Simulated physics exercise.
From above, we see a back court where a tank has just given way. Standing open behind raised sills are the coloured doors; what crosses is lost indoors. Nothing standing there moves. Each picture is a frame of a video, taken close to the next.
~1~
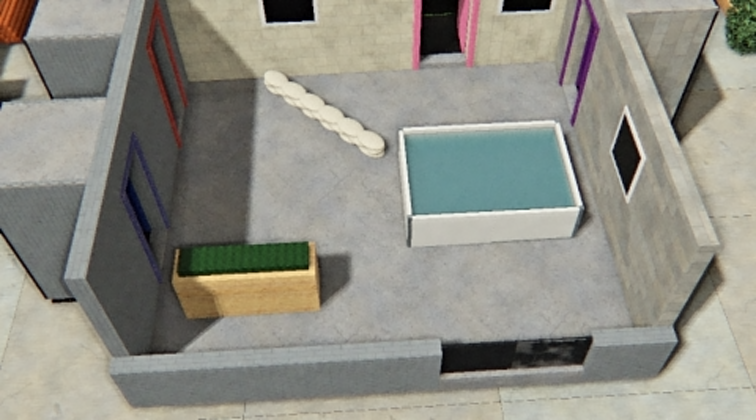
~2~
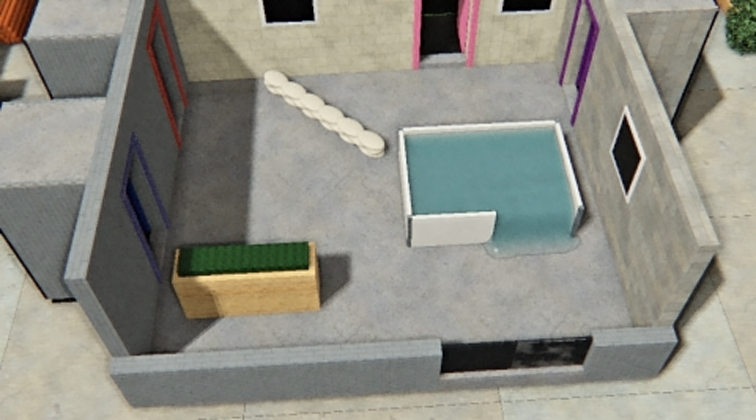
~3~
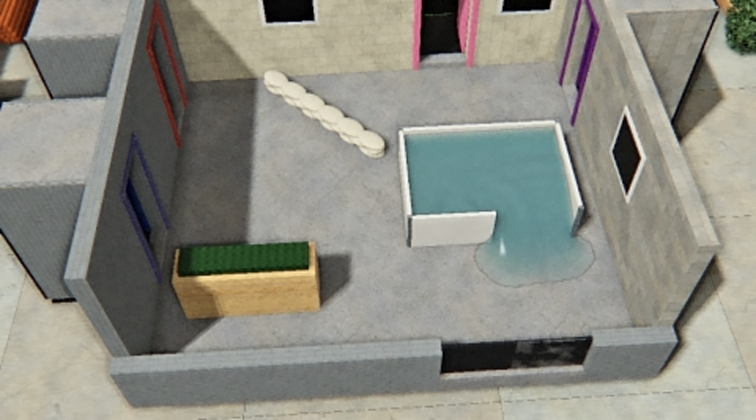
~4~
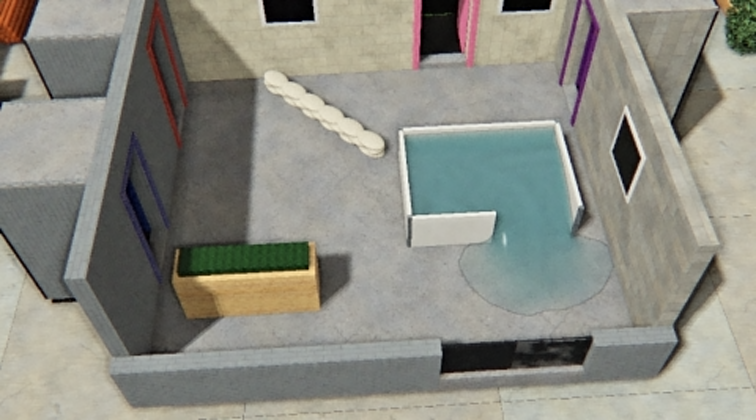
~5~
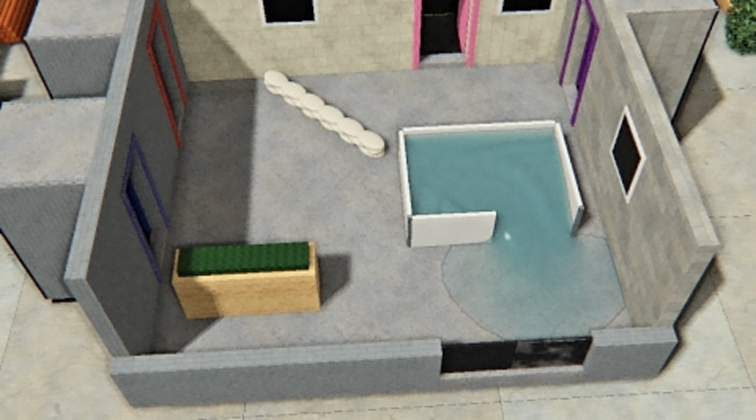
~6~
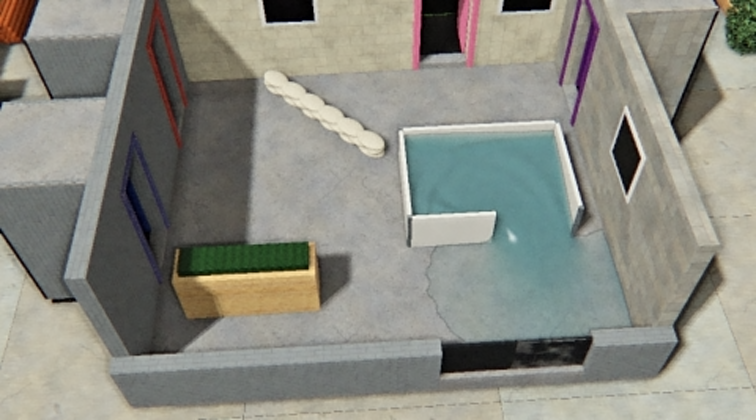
The footage shows a grey walled court from above, where the right part of a white water tank's front side gives way and water pours out, spreading across the floor in a widening pool to the low near wall.
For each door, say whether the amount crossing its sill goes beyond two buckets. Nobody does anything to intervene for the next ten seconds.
Door by door: Purple door - two buckets at most, blue door - two buckets at most, red door - two buckets at most, pink door - two buckets at most.
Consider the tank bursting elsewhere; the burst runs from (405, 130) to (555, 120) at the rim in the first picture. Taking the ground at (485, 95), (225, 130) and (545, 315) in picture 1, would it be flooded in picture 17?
Taking the points in order: Swamped, unwetted and unwetted.
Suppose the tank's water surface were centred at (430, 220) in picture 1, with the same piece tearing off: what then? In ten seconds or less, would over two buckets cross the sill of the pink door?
As far as I can tell, the pink door stays within limits.
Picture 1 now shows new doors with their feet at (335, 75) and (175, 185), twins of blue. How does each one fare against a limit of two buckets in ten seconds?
In order: Stays within it, stays within it.
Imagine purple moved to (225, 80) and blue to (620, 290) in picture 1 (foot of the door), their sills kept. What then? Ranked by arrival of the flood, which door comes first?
That would be the blue door.
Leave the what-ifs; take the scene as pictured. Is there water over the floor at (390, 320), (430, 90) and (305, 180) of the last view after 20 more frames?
As listed: Under water, dry, no water.
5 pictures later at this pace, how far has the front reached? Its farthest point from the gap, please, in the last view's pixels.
Best guess: Near (381, 367).
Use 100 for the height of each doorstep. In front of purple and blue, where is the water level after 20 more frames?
Some 0 percent, then some 0 percent.
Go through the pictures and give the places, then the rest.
The first picture shows still water in the water tank at (487, 171).
In the second picture, the front is at (490, 250), out from the gap at (532, 230).
In the third picture, the front is at (499, 279), out from the gap at (532, 230).
In the fourth picture, the front is at (521, 309), out from the gap at (532, 231).
In the fifth picture, water pours out at (532, 231) and has run to a hidden place.
In the sixth picture, the front is at a hidden place, out from the gap at (532, 231).
A moment on, water covers 15 % of the floor; the purple door not reached, the blue door not reached, the red door not reached, the pink door not reached.
Next, water covers 20 % of the floor; the purple door not reached, the blue door not reached, the red door not reached, the pink door not reached.
Then, water covers 40 % of the floor; the purple door not reached, the blue door not reached, the red door not reached, the pink door not reached.
Later, water covers 75 % of the floor; the purple door wet at the sill, nothing in, the blue door under two buckets in, the red door wet at the sill, nothing in, the pink door wet at the sill, nothing in.
In the end, water covers 90 % of the floor; the purple door wet at the sill, nothing in, the blue door under two buckets in, the red door wet at the sill, nothing in, the pink door wet at the sill, nothing in.
